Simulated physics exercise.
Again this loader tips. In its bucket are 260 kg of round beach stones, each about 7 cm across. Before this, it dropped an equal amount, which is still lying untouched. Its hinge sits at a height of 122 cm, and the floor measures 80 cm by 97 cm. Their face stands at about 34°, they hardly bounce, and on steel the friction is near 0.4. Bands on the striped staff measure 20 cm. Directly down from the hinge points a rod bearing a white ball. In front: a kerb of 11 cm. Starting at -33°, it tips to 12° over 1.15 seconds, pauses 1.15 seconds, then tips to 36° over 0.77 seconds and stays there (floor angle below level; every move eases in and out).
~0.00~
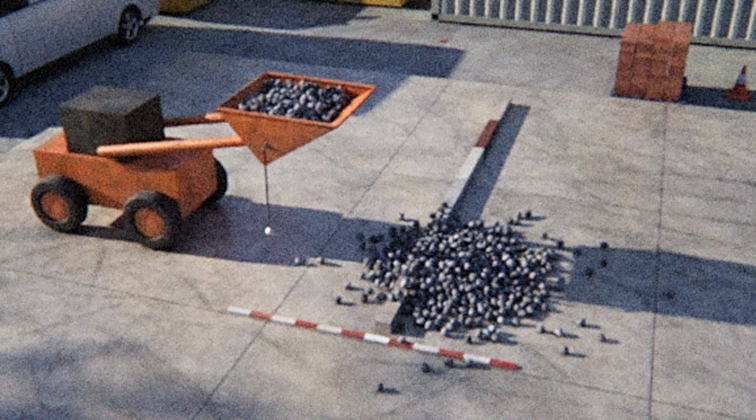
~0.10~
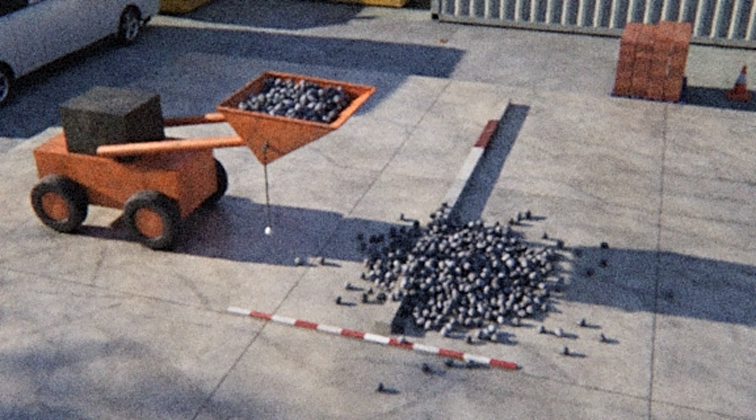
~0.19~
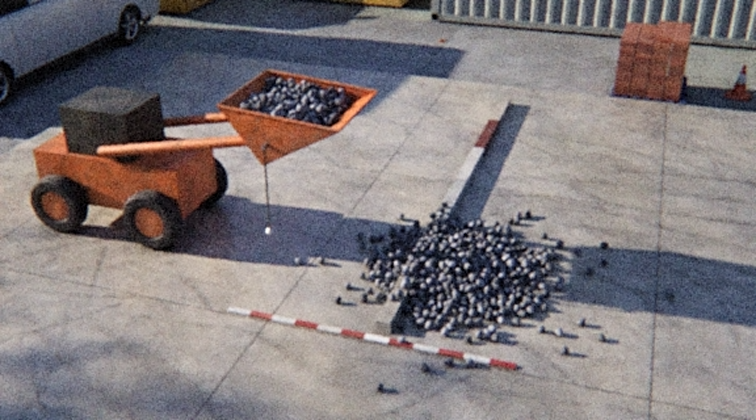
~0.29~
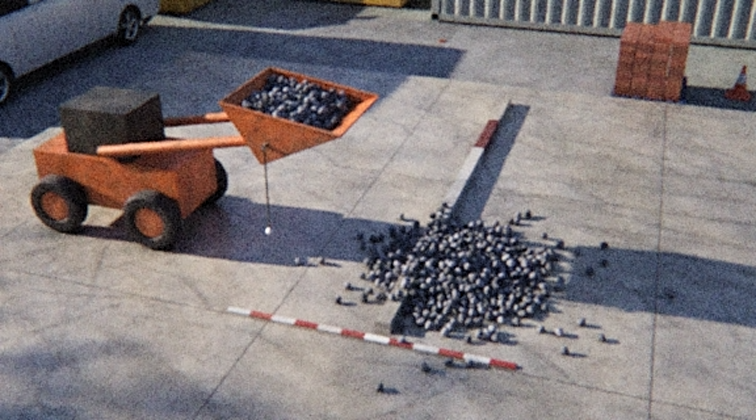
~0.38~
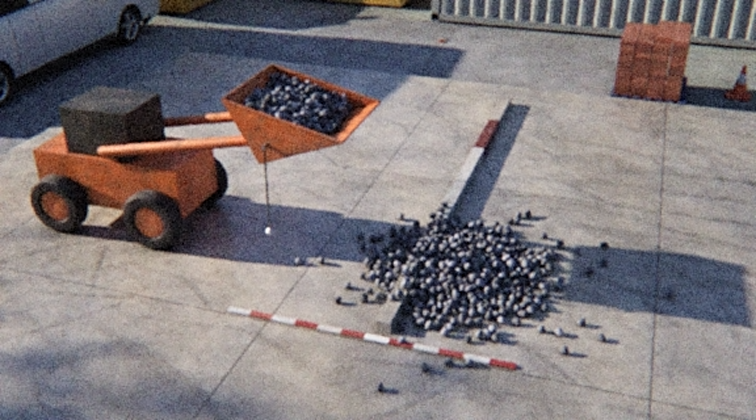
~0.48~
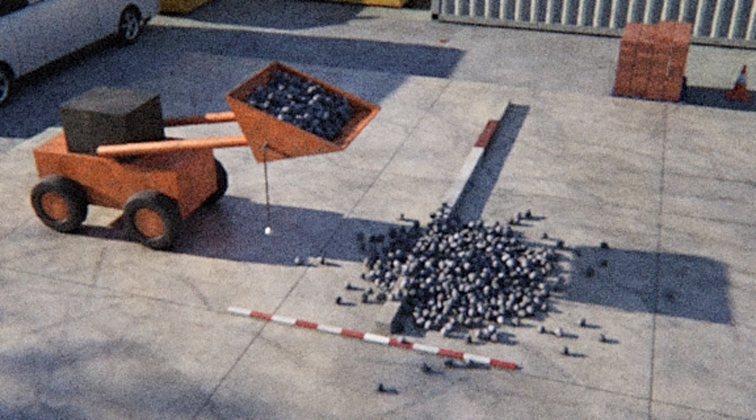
Paved yard with an orange loader slowly tilting its raised bucket of stones down to the right, near a still heap.
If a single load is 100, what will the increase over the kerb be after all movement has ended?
The increase will be around 3 per cent.
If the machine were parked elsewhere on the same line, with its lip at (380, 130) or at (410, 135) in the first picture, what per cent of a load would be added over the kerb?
45 %, then 85 %.
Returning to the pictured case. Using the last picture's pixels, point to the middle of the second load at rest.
Their middle rests near (381, 250).
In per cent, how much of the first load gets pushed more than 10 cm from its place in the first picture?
Close to 5 in a hundred of them.
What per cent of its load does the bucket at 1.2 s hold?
About 95 percent is still in there.
After 0.9 s the floor is at 5°; in per cent of one load, 100 in the bucket, 20 on this side of the kerb, 80 over the kerb; the foremost stones are at (600, 289).
After 1.2 s the floor is at 12°; in per cent of one load, 97 in the bucket, 23 on this side of the kerb, 80 over the kerb; the foremost stones are at (600, 289).
After 3.5 s the floor is at 36°; in per cent of one load, 0 in the bucket, 118 on this side of the kerb, 82 over the kerb; the foremost stones are at (600, 289).
After 5.9 s the floor is at 36°; in per cent of one load, 0 in the bucket, 117 on this side of the kerb, 83 over the kerb; the foremost stones are at (600, 289). Net gain over the kerb, 3.
